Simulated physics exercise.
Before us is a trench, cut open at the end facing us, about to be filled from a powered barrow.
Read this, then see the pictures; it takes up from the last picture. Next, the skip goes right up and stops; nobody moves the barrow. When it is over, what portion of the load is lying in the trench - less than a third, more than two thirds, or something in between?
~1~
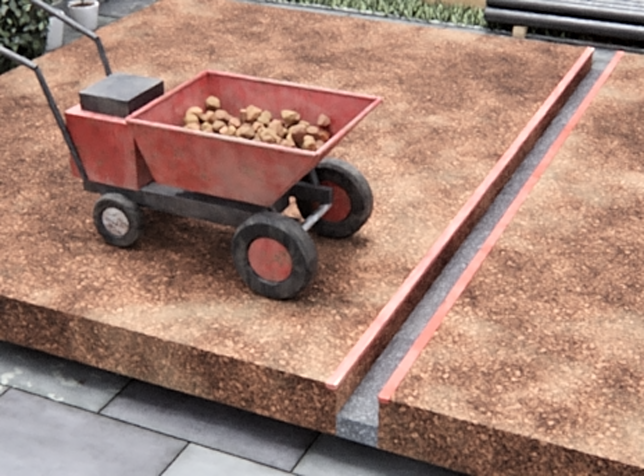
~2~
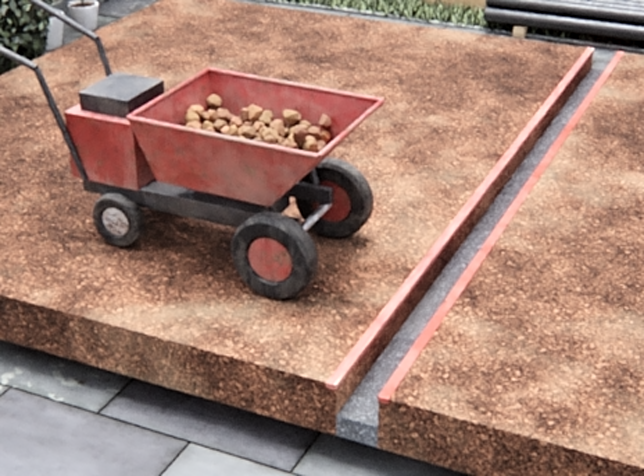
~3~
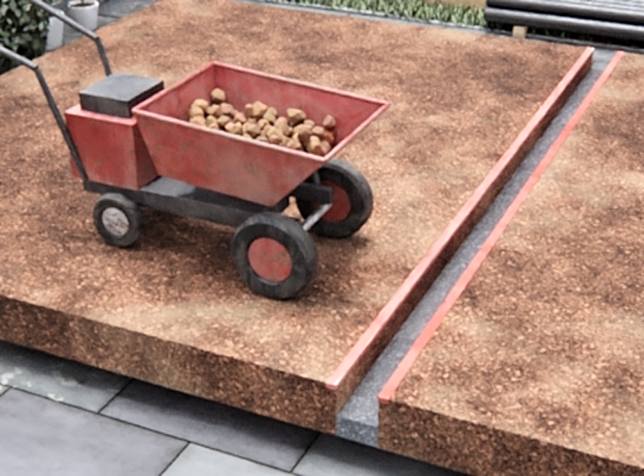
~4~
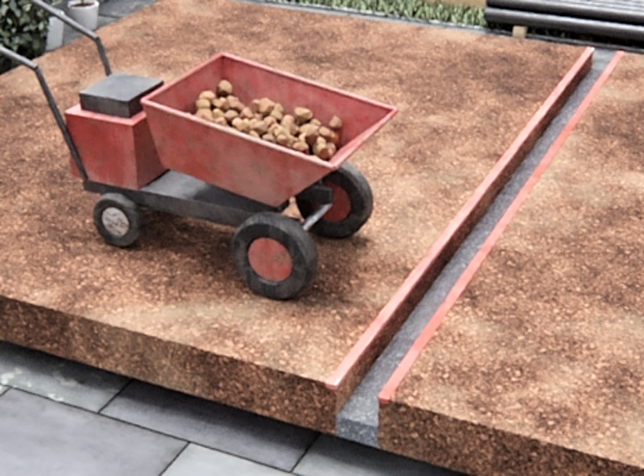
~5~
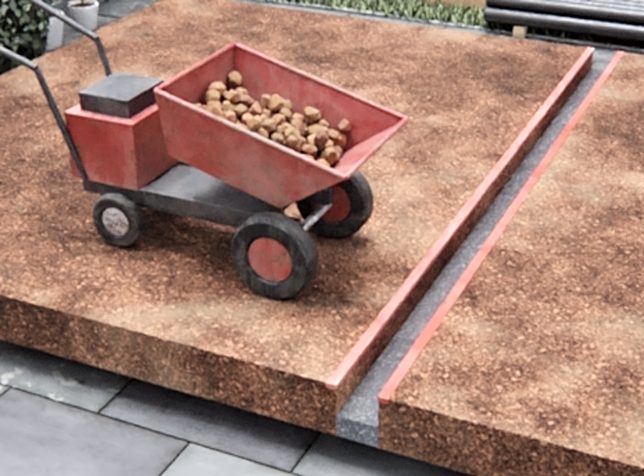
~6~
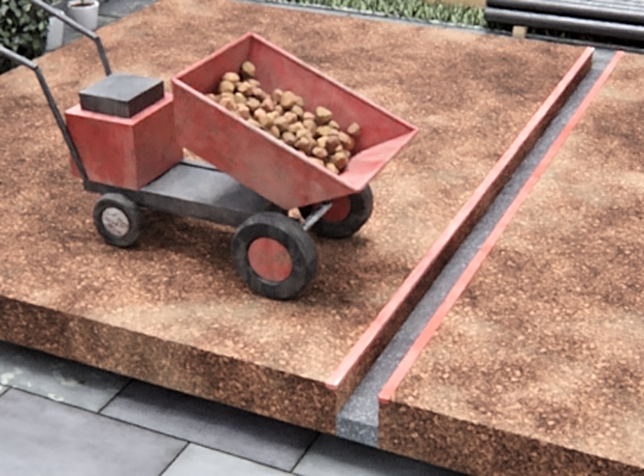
Result: A middle part from a third to two thirds reaches the trench.
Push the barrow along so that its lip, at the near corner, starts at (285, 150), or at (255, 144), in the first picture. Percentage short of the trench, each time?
First try: Some 10 %; second try: 30 %.
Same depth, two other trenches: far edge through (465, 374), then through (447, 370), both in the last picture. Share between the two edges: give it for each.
Lab note: Try one about 90 %, try two about 80 %.
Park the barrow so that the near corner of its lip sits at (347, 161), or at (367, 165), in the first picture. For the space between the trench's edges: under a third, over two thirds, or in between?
Less than a third; then below one third.
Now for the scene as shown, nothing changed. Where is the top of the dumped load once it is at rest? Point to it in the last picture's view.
Top, approx.: (472, 284).
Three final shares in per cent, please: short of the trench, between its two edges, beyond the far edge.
Roughly: Short 0, between 45, beyond 45 per cent.
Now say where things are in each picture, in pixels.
The first frame shows lip of the skip near (316, 156), level; top of the load near (248, 135), clay clods; first edge of the trench near (359, 347); far edge near (409, 360), the trench under half as wide as the skip, and about as deep as wide.
The second frame shows lip of the skip near (318, 157), tipped barely; top of the load near (249, 134).
The third frame shows lip of the skip near (325, 161), tipped barely; top of the load near (246, 130).
The fourth frame shows lip of the skip near (334, 168), tipped a little; top of the load near (231, 117).
The fifth frame shows lip of the skip near (345, 178), tipped clearly; top of the load near (227, 117).
The sixth frame shows lip of the skip near (357, 191), tipped clearly; top of the load near (239, 110); first edge of the trench near (359, 347); far edge near (409, 360).
Shortly afterwards, skip tipped steeply; the whole lot in the skip.
Next, skip tipped right over; near two thirds in the skip; near a quarter in or heaped over the trench; a little beyond it; only a few falling.
Some moments later, skip tipped right over; a little in the skip; near half in or heaped over the trench; near half beyond it.
In the end, skip tipped right over; a little in the skip; near half in or heaped over the trench; near half beyond it.
